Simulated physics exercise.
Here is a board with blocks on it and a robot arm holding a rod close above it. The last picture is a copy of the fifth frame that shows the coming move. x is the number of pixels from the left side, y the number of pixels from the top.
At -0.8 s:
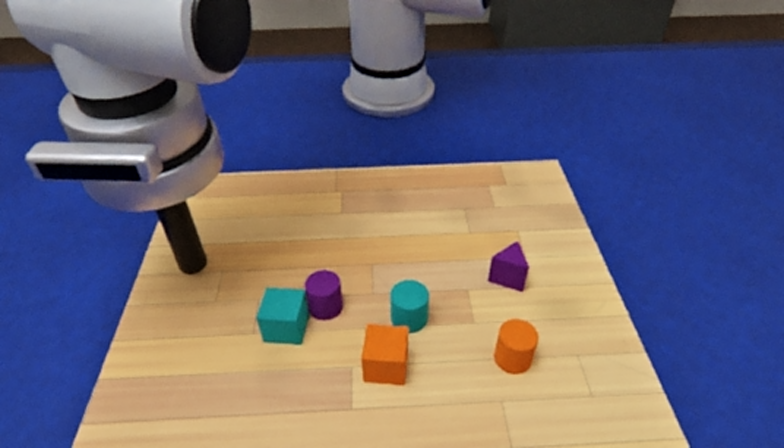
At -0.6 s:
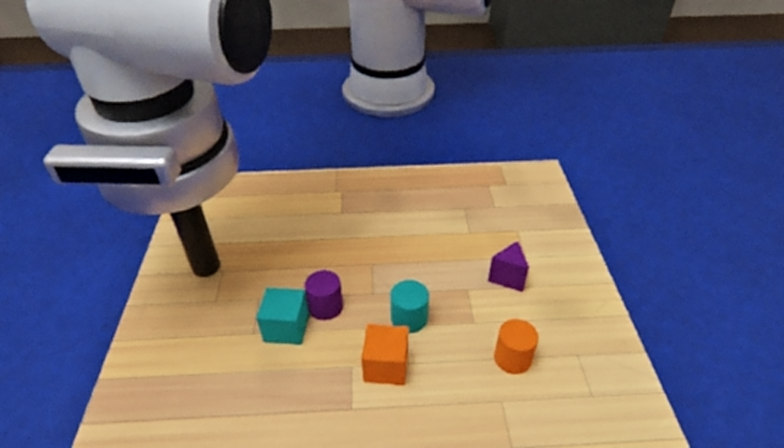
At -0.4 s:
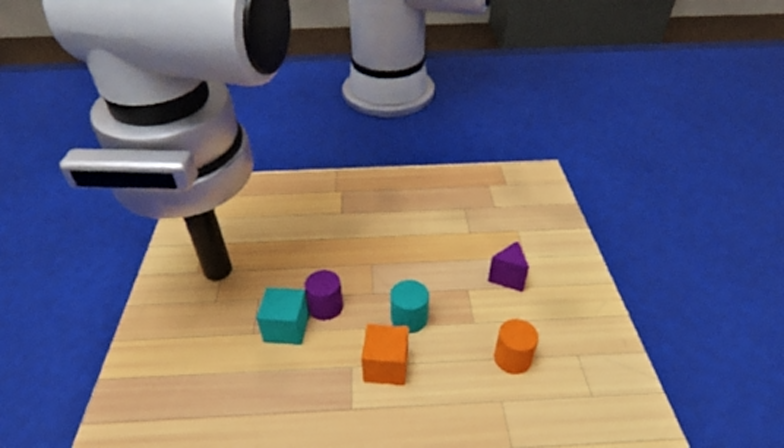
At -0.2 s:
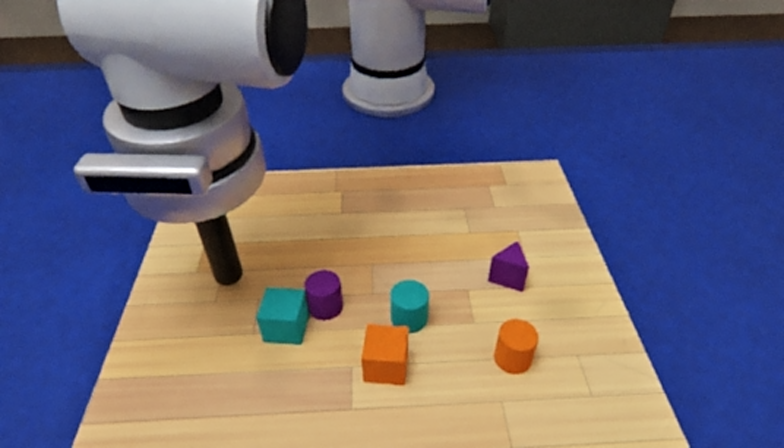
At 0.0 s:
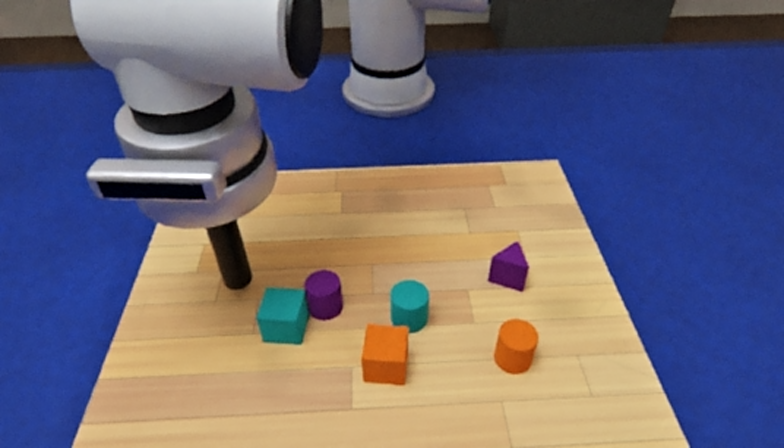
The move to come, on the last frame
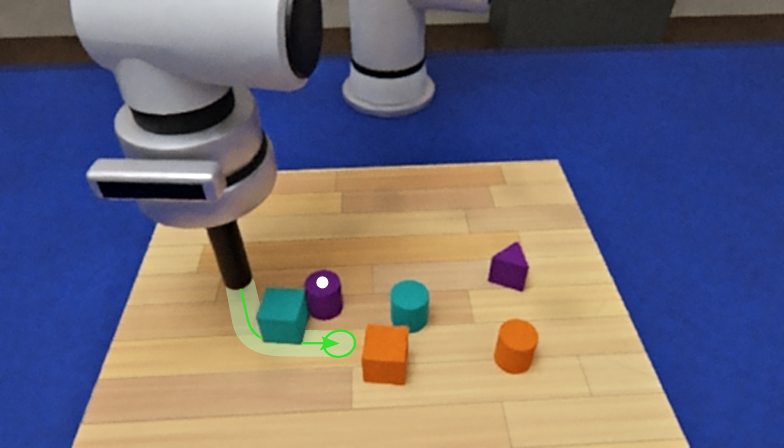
A robot arm holding a dark rod starts at the left side of a wooden board and moves slowly to the right and slightly toward the viewer. The rod draws closer to the turquoise cube beside a purple cylinder, while all six blocks on the board stay still.
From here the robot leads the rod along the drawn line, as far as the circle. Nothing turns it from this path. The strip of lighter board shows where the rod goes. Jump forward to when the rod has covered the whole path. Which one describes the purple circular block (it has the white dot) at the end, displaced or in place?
It does get moved.
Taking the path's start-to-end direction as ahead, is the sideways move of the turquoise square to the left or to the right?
Well, taking the path from its start to its end as straight ahead, the turquoise square moves to the left.
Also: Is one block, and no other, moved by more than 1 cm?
No, it doesn't check out.
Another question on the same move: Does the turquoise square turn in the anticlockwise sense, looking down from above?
That would be a yes.
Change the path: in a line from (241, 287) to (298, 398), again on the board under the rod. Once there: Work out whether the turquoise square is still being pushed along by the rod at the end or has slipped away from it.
Beside or behind, I predict.
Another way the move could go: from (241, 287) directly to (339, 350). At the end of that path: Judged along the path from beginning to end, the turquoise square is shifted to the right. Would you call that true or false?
Verdict: True.
The line goes from (241, 287) through (249, 323) and (287, 343) to (339, 343); the dot is on the purple circular block.
What follows on the original path. One third of the way, rod at (247, 316); nothing pushed yet.
Two thirds of the way, rod at (285, 336); turquoise square at (316, 302), turned 55° anticlockwise; purple circular block at (336, 274).
At the end, rod at (339, 336); turquoise square at (351, 291), turned 90° anticlockwise; purple circular block at (350, 262); orange square unmoved.
